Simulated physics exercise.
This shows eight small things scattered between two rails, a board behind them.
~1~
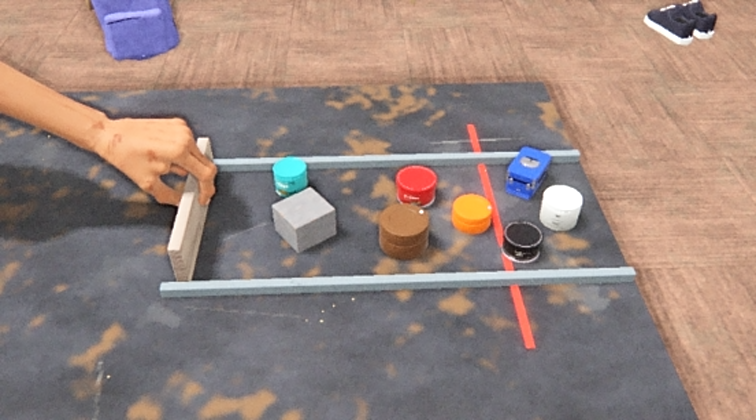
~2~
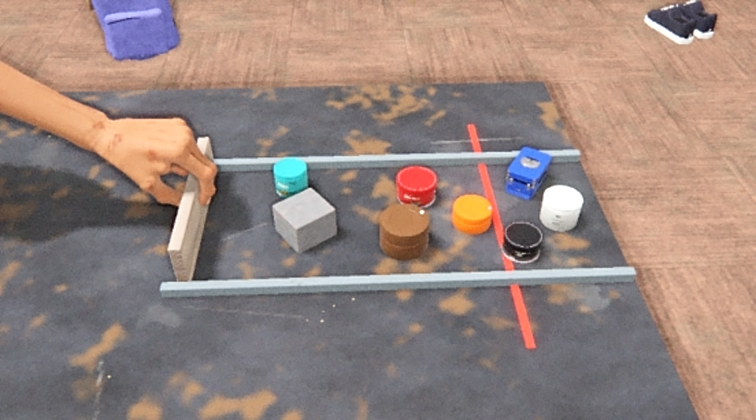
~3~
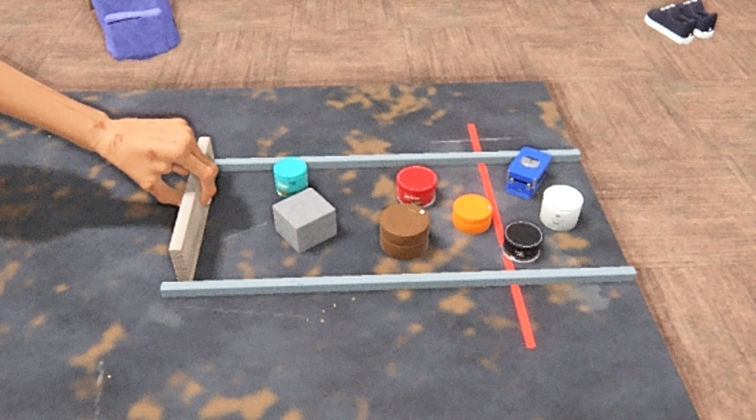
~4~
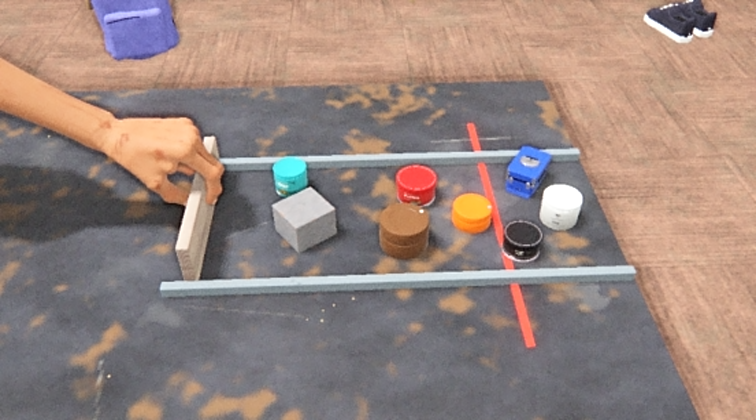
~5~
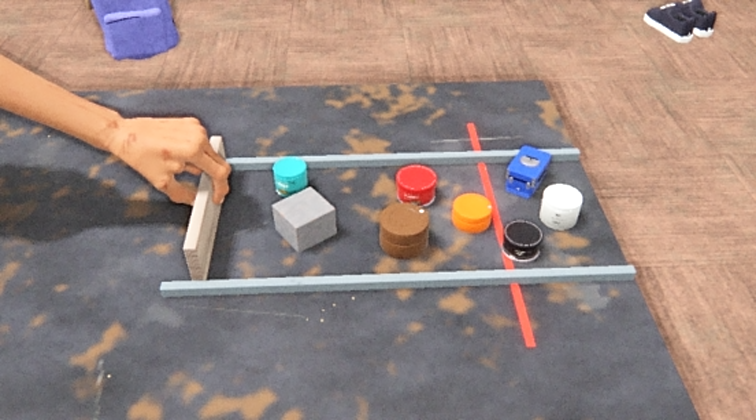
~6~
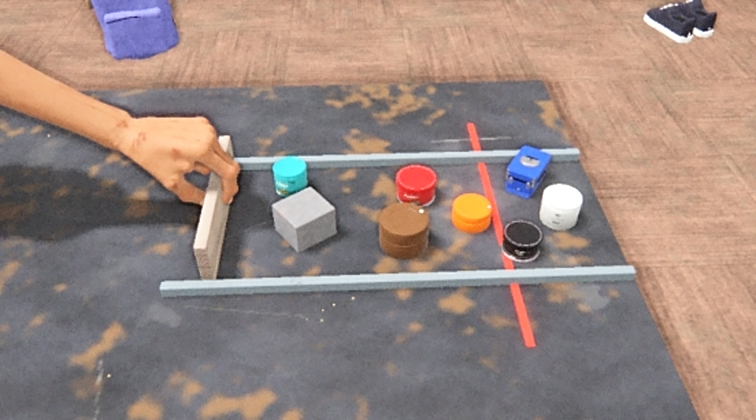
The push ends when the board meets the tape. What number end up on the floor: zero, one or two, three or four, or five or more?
In the end the number that fall off is zero.
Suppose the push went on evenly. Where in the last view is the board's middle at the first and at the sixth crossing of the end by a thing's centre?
At (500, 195) for the first, at (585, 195) for the sixth.
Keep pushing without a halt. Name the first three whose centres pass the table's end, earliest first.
The order is the black tin, the white tub, the brown lid.
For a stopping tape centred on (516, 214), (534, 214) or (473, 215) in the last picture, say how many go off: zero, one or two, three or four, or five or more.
One after another: 1 or 2; one to two; zero.
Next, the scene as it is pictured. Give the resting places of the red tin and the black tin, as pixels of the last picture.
First (511, 188), then (620, 246).
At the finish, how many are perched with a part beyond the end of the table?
The number is 1.
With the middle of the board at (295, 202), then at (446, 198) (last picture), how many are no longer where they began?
By then 2, and 6.
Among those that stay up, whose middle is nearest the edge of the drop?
The black tin ends nearest.
Early on, none off yet; white tub at rest near (560, 207); blue case at rest near (528, 172); black tin at rest near (521, 241).
A while later, none off yet; white tub at rest near (560, 207); blue case at rest near (528, 172); black tin travelled about its own width near (570, 242).
Finally, the number that fall off is zero.
